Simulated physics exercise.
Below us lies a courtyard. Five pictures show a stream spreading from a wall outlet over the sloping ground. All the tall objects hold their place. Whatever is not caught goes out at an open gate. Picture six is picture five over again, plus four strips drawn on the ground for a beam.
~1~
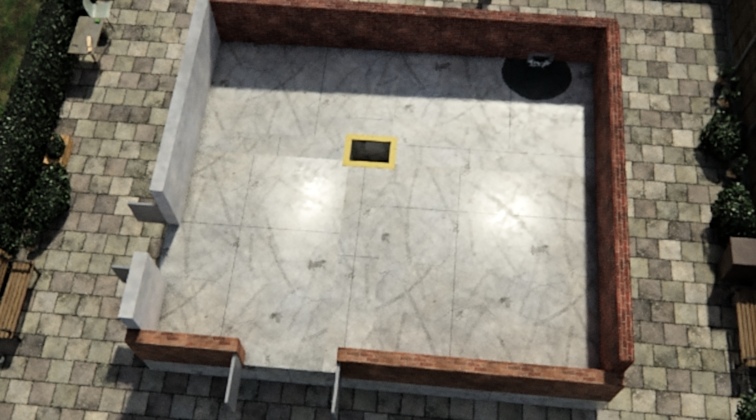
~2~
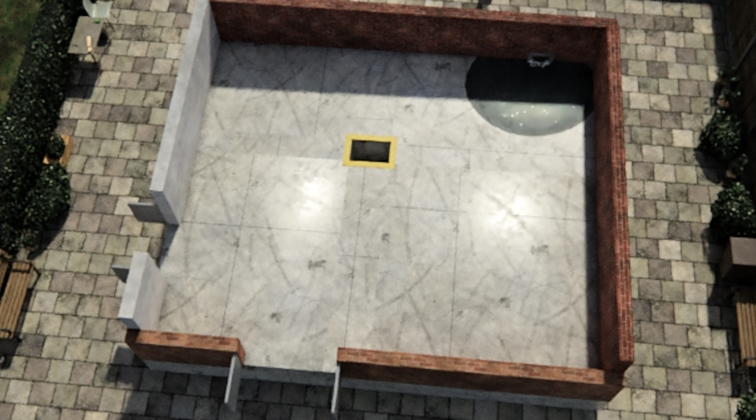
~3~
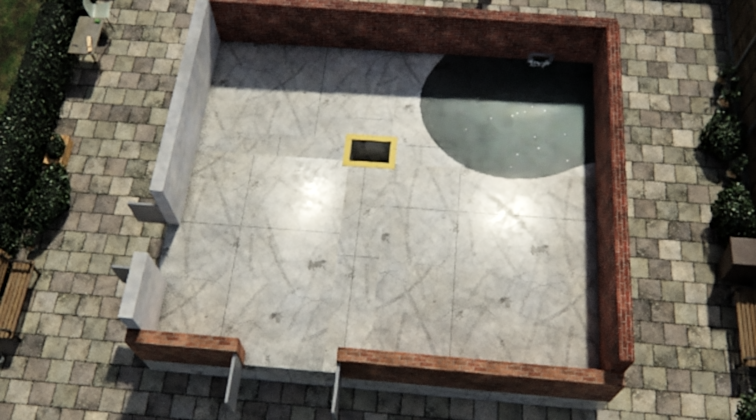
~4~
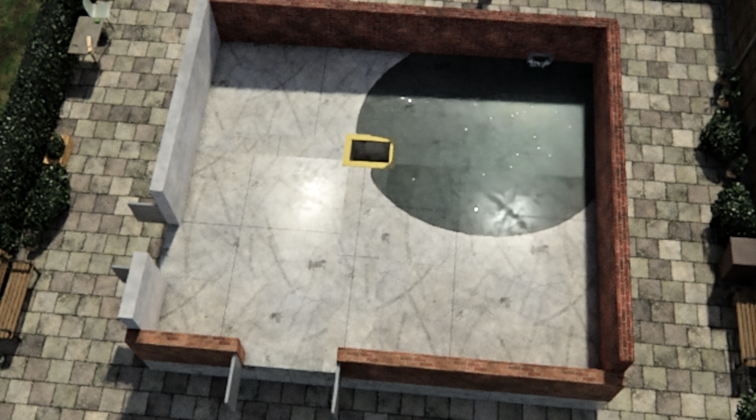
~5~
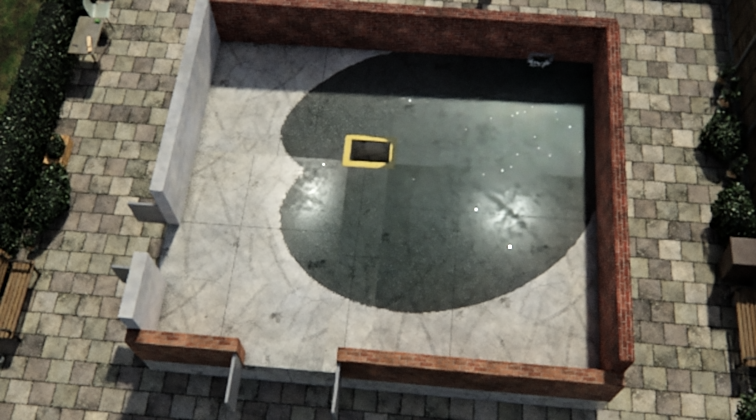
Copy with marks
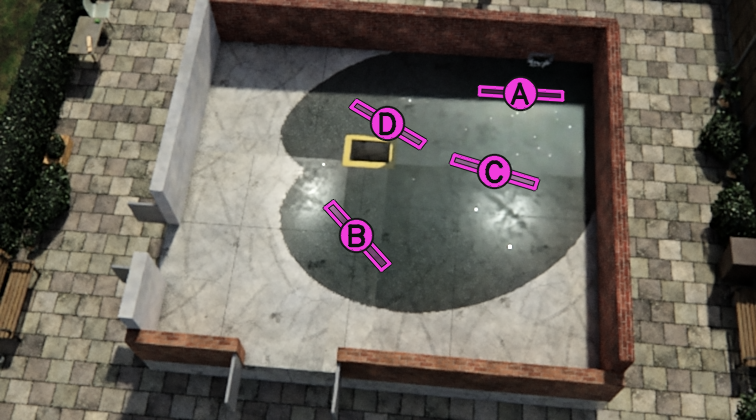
Dark water spreading from the top right corner across a pale walled courtyard floor, reaching and surrounding a yellow-edged drain pit.
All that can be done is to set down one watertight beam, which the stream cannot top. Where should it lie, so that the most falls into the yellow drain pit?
Choose C.
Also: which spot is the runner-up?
B it is.
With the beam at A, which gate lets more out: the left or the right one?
The left one.
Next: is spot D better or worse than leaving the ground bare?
It is worse.
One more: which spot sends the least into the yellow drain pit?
It is D.
On the marked copy, A from (479, 90) to (562, 95); B from (329, 204) to (385, 266); C from (453, 159) to (536, 184); D from (353, 104) to (422, 144).
If A is chosen, about 13 % of the stream goes into the yellow drain pit, about 86 % out by the gates.
If B is chosen, about 20 % of the stream goes into the yellow drain pit, about 77 % out by the gates.
If C is chosen, about 29 % of the stream goes into the yellow drain pit, about 68 % out by the gates.
If D is chosen, about 5 % of the stream goes into the yellow drain pit, about 93 % out by the gates.
